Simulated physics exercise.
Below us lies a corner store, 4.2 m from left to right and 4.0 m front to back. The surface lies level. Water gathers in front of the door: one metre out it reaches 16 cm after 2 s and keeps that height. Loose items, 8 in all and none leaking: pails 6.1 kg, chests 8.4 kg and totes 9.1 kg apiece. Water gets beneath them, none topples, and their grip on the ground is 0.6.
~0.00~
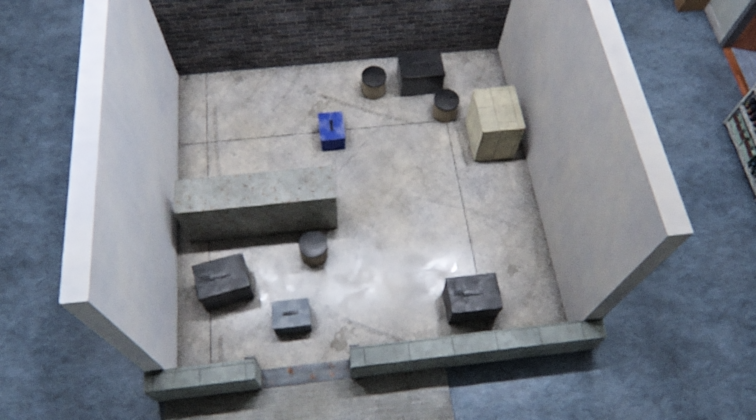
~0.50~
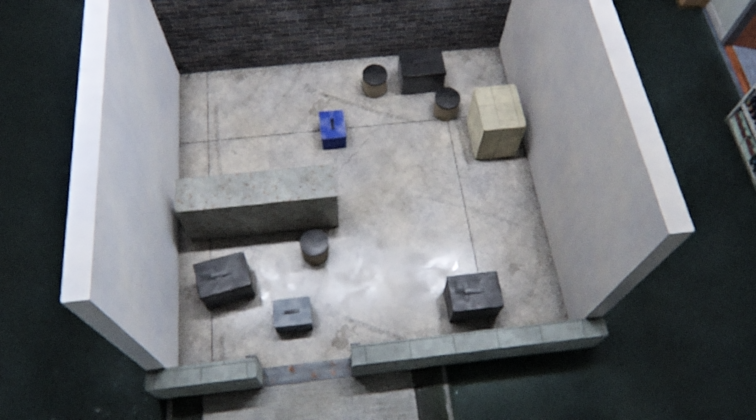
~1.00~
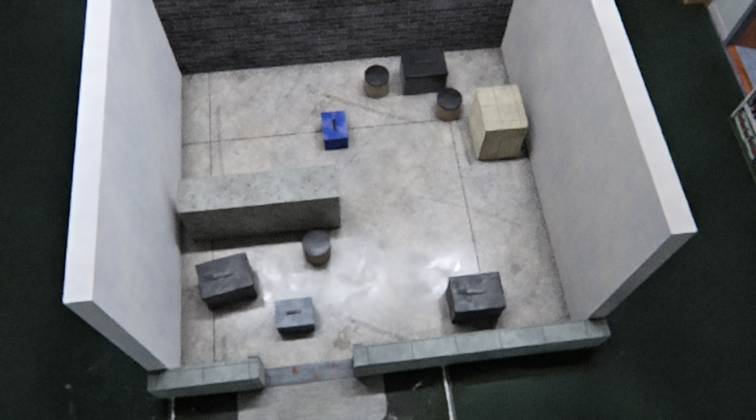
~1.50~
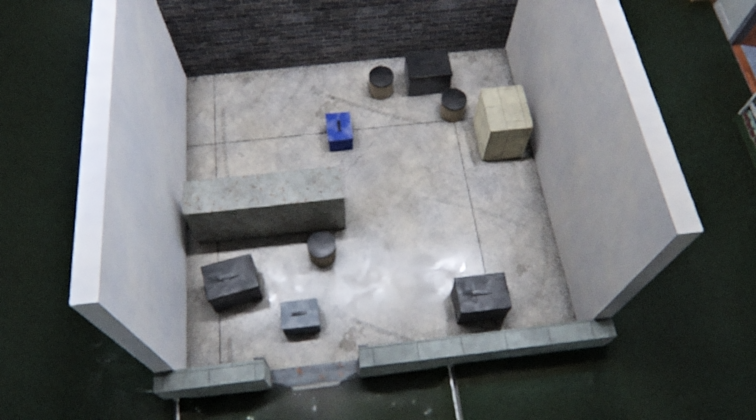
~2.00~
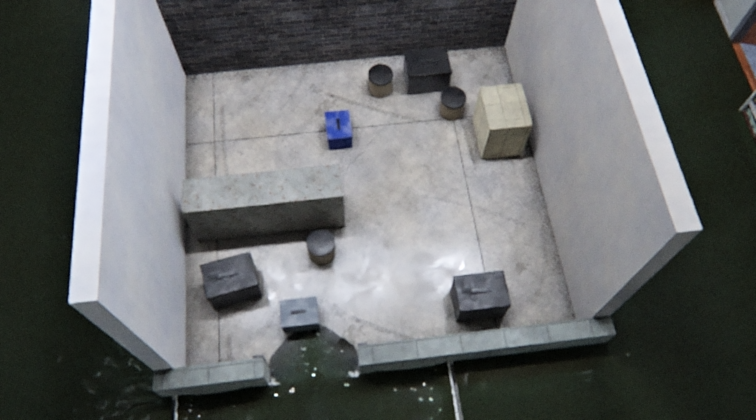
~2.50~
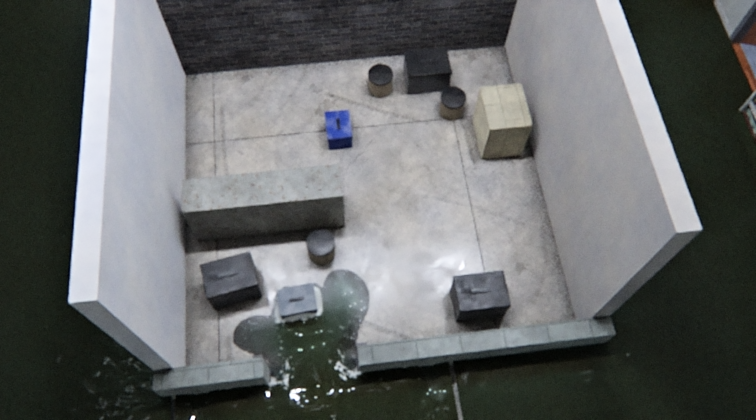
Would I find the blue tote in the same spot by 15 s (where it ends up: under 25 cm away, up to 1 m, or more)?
The blue tote stays put.
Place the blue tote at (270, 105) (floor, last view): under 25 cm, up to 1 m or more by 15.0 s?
It holds its place.
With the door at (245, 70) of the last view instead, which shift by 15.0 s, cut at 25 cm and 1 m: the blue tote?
In that case the blue tote slides a little.
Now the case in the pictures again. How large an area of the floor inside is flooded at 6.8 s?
Some 11.5 m2.
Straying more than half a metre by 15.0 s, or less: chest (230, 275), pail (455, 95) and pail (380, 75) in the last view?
In that order: More, less, under.
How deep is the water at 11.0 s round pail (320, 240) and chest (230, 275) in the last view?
Roughly 7 and 10 cm.
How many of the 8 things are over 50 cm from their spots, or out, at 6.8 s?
2 of them.
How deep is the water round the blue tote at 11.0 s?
Roughly 2 cm.
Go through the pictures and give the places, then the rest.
In the first picture, the blue tote at (332, 126), on the bottom; water covers 0.0 m2; 0 of 8 have shifted.
In the second picture, the blue tote at (332, 124), on the bottom; water covers 0.0 m2; 0 of 8 have shifted.
In the third picture, the blue tote at (334, 125) rests on the ground; 0.0 m2 under water; 0 of 8 have shifted.
In the fourth picture, the blue tote at (339, 126), on the bottom; 0.0 m2 under water; 0 of 8 have shifted.
In the fifth picture, the blue tote at (338, 124), on the bottom; water covers 0.2 m2; 0 of 8 have shifted.
In the sixth picture, the blue tote at (338, 124) rests on the ground; 0.9 m2 under water; 1 of 8 have shifted.
After 3.5 s the blue tote is near (338, 124), 0.0 m from its start, aground; 0 afloat.
After 6.8 s the blue tote is near (338, 124), 0.0 m from its start, aground; 2 afloat.
After 11.0 s the blue tote is near (338, 124), 0.0 m from its start, aground; 4 afloat.
After 15.0 s the blue tote is near (338, 124), 0.0 m from its start, aground; 6 afloat.
